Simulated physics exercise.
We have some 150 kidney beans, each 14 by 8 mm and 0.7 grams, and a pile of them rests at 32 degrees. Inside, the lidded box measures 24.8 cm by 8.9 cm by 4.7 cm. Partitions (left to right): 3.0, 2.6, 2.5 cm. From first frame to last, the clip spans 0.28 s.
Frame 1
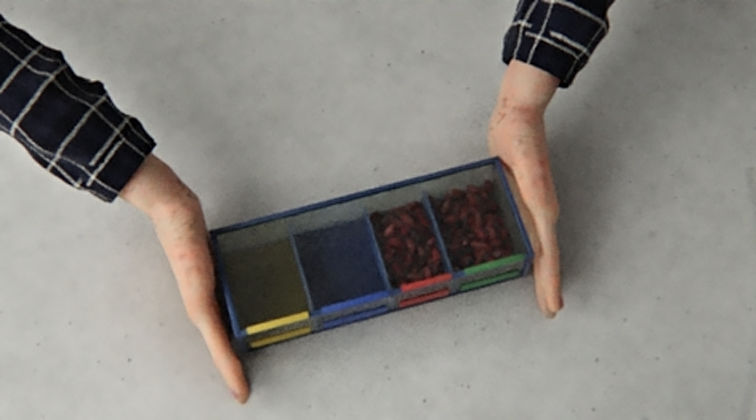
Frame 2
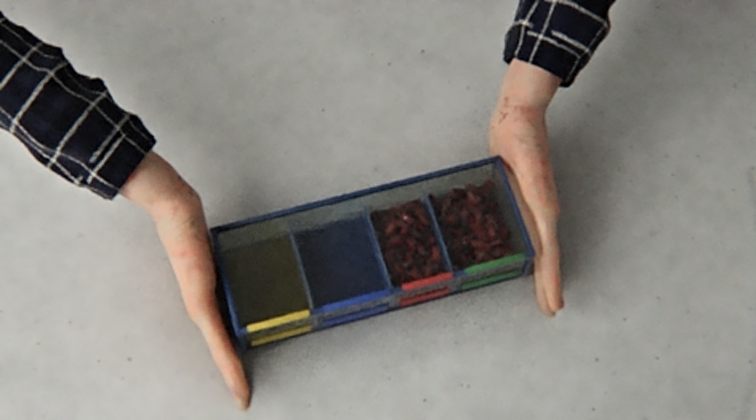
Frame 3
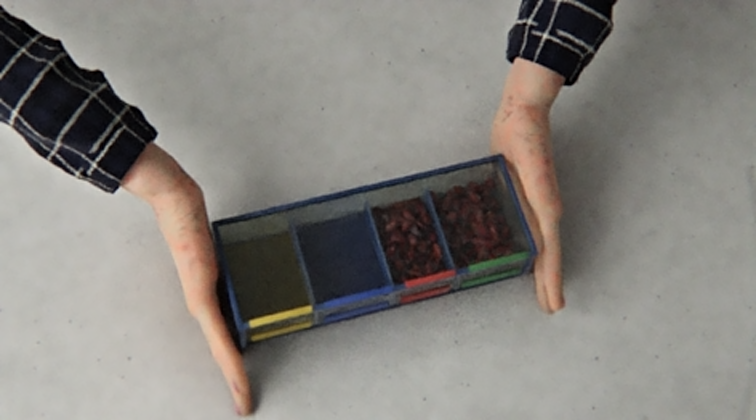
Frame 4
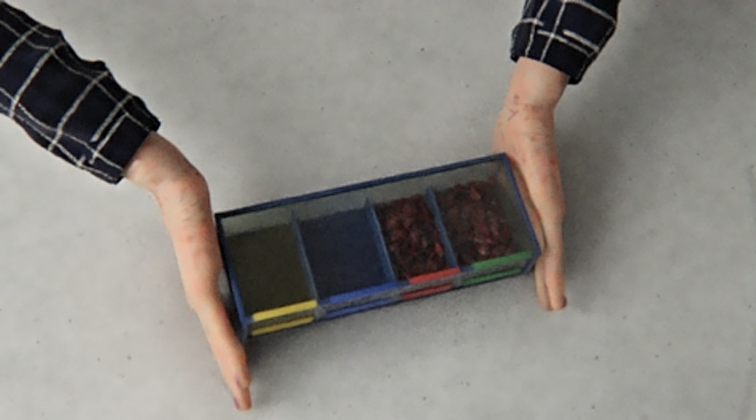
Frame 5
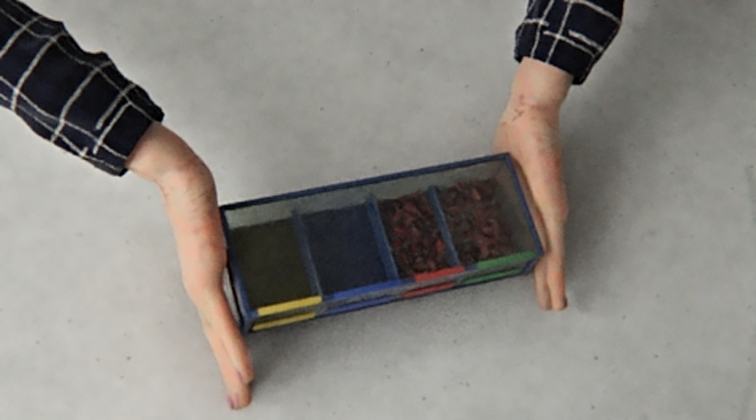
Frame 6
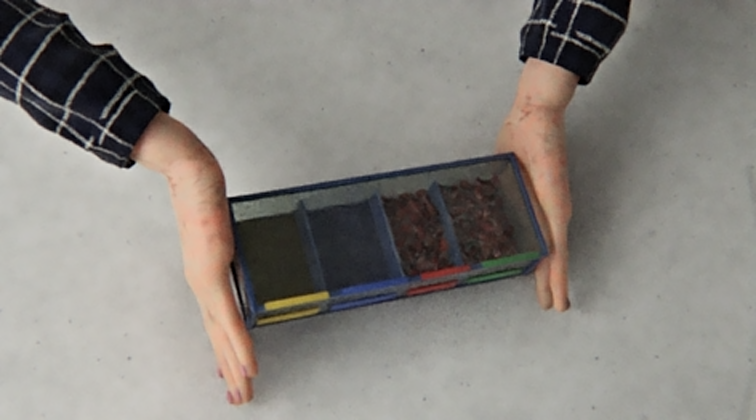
In this clip, two hands in dark plaid sleeves hold a clear lidded box with yellow, blue, red and green sections, tilting it slightly, while the dark red beans stay in the red and green sections on the right.
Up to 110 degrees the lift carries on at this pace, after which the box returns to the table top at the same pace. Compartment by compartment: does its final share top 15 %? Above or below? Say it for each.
Red: Below, blue: Below, green: Above, yellow: Below.
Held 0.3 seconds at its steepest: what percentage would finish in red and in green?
Final amounts, red 5% and green 95%.
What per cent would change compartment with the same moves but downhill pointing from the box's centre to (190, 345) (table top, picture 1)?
About 95 per cent.
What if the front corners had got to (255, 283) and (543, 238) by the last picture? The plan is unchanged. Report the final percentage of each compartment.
Red 10 %, blue 0 %, green 90 %, yellow 0 %.
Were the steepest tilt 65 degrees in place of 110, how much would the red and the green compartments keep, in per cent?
With that change you'd see red at 45 % and green at 55 %.
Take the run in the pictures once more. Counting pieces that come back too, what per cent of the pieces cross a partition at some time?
That share comes to about 45 per cent.
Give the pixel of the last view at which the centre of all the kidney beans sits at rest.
Somewhere near (485, 240) in the last picture.
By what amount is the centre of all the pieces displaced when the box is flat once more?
Around 3.5 centimetres.
Then, 1.62 s after the last picture, tilt 110 degrees; red 15 %, green 85 %.
Then, 2.71 s after the last picture, tilt 51 degrees; red 5 %, green 95 %.
Then, 3.76 s after the last picture, tilt 0 degrees; red 5 %, green 95 %.
In the end, red 5 %, blue 0 %, green 95 %, yellow 0 %.
